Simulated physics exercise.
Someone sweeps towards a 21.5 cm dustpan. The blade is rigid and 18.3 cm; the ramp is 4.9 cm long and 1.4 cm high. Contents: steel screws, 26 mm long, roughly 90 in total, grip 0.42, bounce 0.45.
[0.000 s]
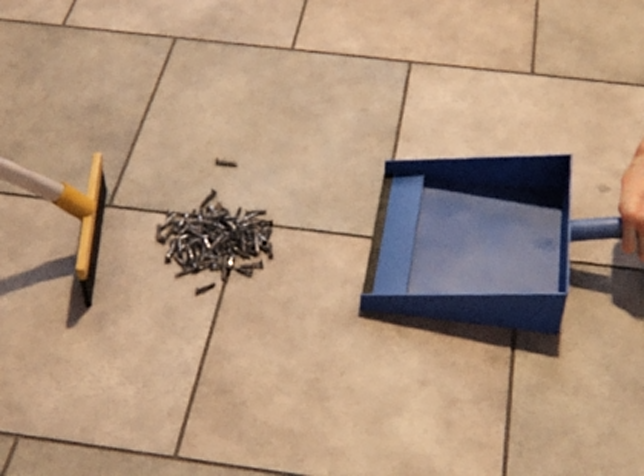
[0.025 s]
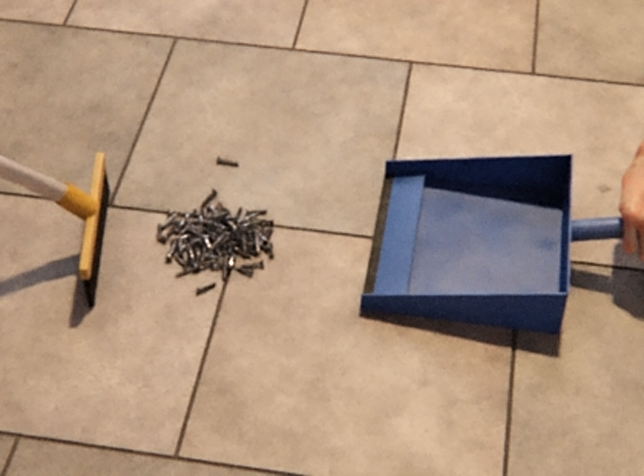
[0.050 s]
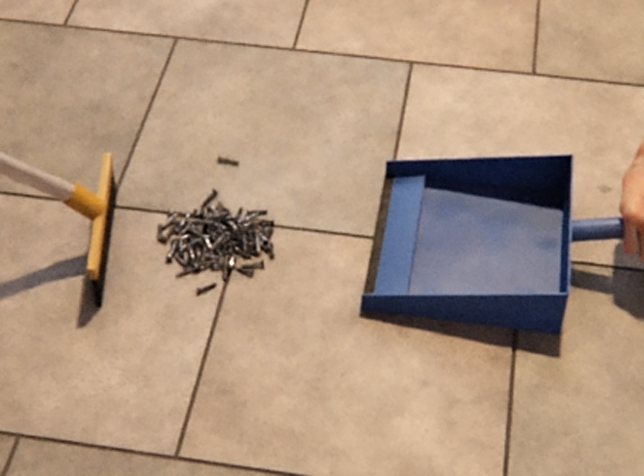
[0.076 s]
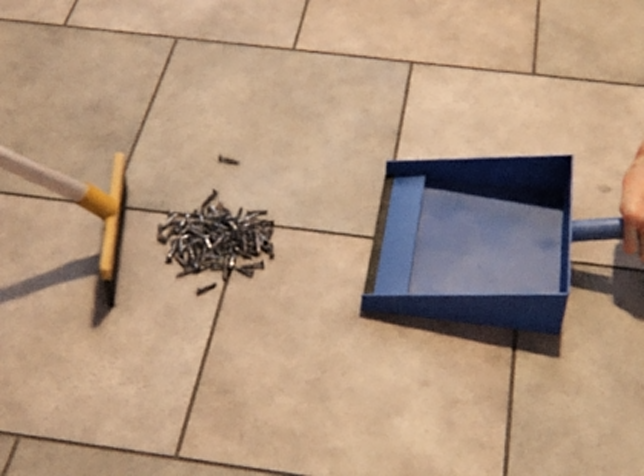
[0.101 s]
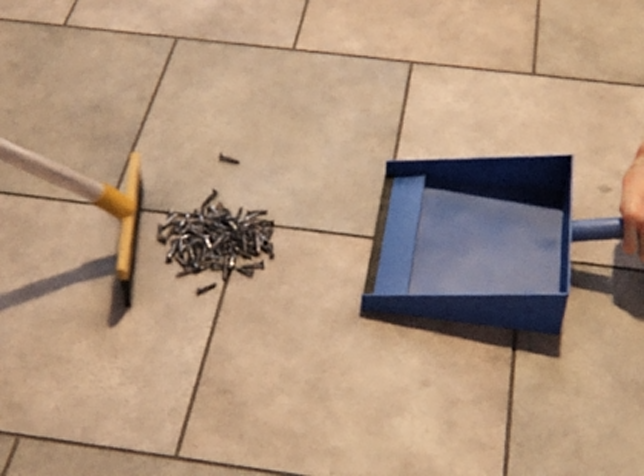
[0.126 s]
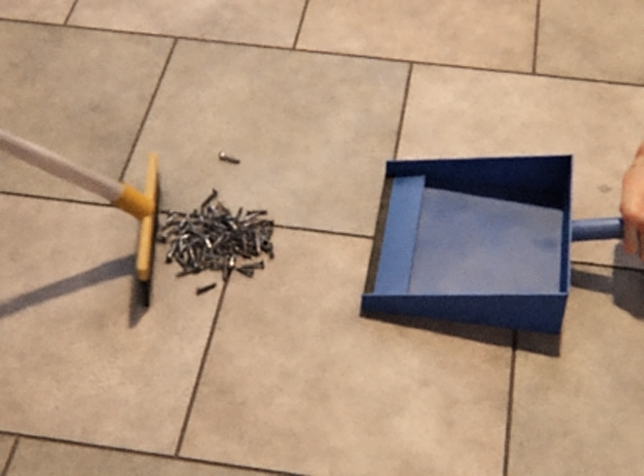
A hand at the right edge grips the handle of a blue dustpan lying on a beige tiled floor with dark grout lines, seen from above at an angle. Its open side faces a loose pile of dark steel screws left of centre, with a yellow-headed, pale-handled sweeping tool farther left. The tool slides rightward to the pile's left edge, while the pile, pan and camera stay practically still.
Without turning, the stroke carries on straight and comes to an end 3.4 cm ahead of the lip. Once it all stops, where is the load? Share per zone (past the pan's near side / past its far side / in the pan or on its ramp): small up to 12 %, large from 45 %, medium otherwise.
Near side - small; far side - small; pan - medium.
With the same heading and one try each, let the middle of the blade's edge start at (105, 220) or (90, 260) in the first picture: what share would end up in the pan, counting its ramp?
About 30 and 30 per cent.
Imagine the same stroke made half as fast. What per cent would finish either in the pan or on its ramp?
It would be near 10 per cent.
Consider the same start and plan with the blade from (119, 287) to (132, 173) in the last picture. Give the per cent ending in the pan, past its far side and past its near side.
Split: Pan = 0, far = 0, near = 10.
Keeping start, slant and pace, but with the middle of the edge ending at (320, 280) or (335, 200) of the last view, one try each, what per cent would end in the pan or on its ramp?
Roughly 15 per cent for the first try and 25 per cent for the second.
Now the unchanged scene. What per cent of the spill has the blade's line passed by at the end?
Some 0 per cent.
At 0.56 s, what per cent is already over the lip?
Over the lip so far: Approx. 30 %.
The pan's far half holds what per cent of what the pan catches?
Something like 50 per cent of the catch.
After 0.26 s, middle of the blade 14 cm from the lip; 0 % over the lip, far side 0 %, near side 0 %.
After 0.34 s, middle of the blade 7 cm from the lip; 0 % over the lip, far side 0 %, near side 0 %.
After 0.56 s, middle of the blade 5 cm from the lip; 30 % over the lip, far side 0 %, near side 0 %.
By 1.1 s all is still; near side 0 %, far side 0 %, pan 30 %, in front of the lip or behind the blade 70 %.
